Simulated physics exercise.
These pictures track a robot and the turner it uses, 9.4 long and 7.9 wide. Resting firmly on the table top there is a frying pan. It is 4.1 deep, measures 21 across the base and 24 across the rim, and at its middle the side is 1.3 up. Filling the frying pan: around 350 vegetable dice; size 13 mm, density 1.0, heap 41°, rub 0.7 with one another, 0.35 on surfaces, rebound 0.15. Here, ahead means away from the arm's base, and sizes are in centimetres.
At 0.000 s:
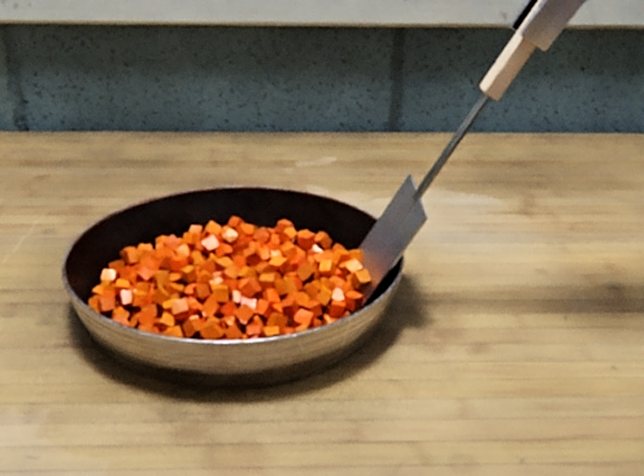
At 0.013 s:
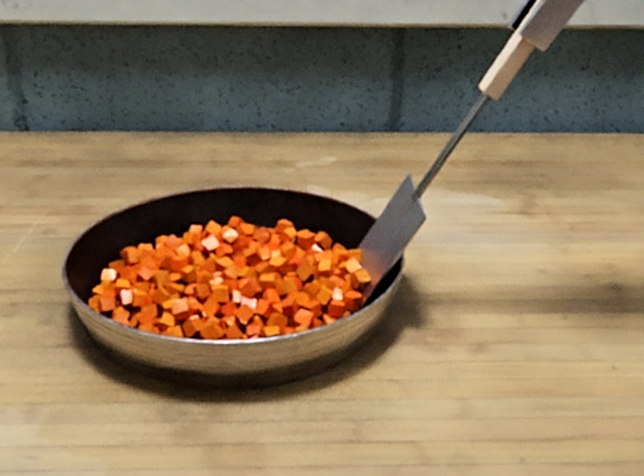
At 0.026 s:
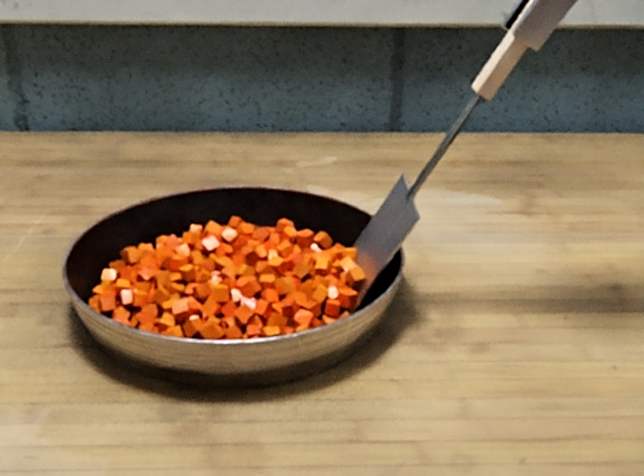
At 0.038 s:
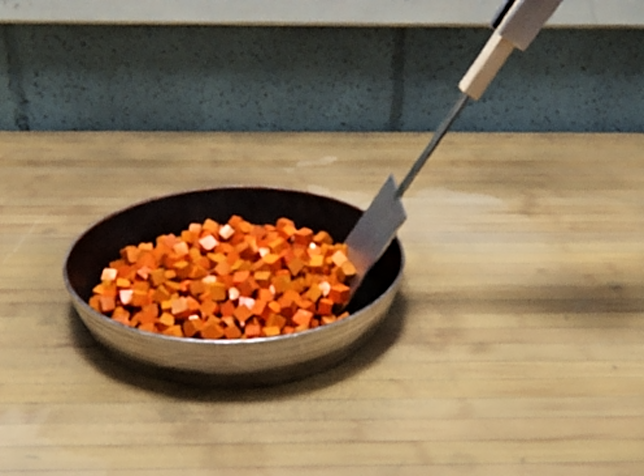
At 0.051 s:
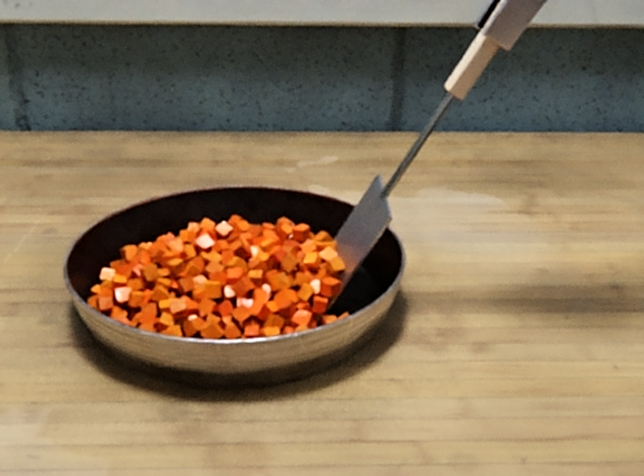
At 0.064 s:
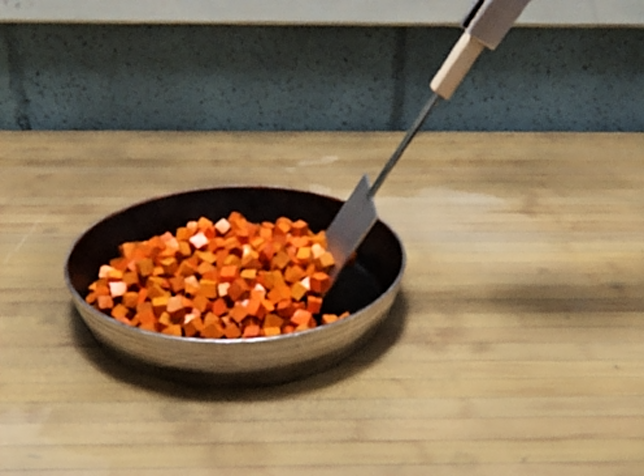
In the video, a spatula with a light-coloured handle section dips into a dark frying pan of orange vegetable dice on a wooden table top, then slides left from the pan's right side, pushing the nearby dice slightly leftward.
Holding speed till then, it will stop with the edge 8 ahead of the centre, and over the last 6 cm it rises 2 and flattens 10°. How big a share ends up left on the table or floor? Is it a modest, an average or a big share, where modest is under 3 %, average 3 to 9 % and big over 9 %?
Big.
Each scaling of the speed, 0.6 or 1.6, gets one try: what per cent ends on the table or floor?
Estimates, in order: 5 % and 35 %.
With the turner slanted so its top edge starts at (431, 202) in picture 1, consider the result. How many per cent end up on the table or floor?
About 15 per cent.
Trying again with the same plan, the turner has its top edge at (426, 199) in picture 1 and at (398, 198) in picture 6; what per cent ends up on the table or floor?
Close to 10 in a hundred.
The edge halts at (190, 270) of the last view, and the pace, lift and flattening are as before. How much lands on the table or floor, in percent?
Some 0 per cent.
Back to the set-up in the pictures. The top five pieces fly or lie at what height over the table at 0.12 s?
They are near 6 cm up.
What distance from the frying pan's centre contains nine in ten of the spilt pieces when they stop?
Distance: Approx. 25 cm.
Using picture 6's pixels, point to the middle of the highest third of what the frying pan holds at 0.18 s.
Centre: Roughly (184, 247) in the last picture.
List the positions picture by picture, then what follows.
In the first frame, turner top edge at (418, 194), sloping 60°; upper third of the load around (250, 272), from x 95 to 360, top at y 225; 350 in the frying pan.
In the second frame, turner top edge at (417, 194), sloping 60°; upper third of the load around (252, 271), from x 95 to 360, top at y 225.
In the third frame, turner top edge at (411, 194), sloping 60°; upper third of the load around (252, 269), from x 100 to 355, top at y 225.
In the fourth frame, turner top edge at (399, 194), sloping 60°; upper third of the load around (250, 265), from x 100 to 355, top at y 225.
In the fifth frame, turner top edge at (385, 194), sloping 60°; upper third of the load around (241, 265), from x 100 to 360, top at y 225.
In the sixth frame, turner top edge at (371, 193), sloping 60°; upper third of the load around (239, 263), from x 95 to 360, top at y 220; 350 in the frying pan.
By 0.12 s, sloping 60°, highest piece 7 above the table; 350 in the frying pan.
By 0.18 s, sloping 56°, highest piece 9 above the table; 350 in the frying pan.
By 0.41 s, sloping 50°, highest piece 7 above the table; 293 in the frying pan, 53 on the table or floor, 4 on the blade or in flight.
By 1.46 s, sloping 50°, highest piece 6 above the table; 290 in the frying pan, 60 on the table or floor.
Final count, 290 in the frying pan, 60 on the table or floor. That is 17 % on the table or floor.
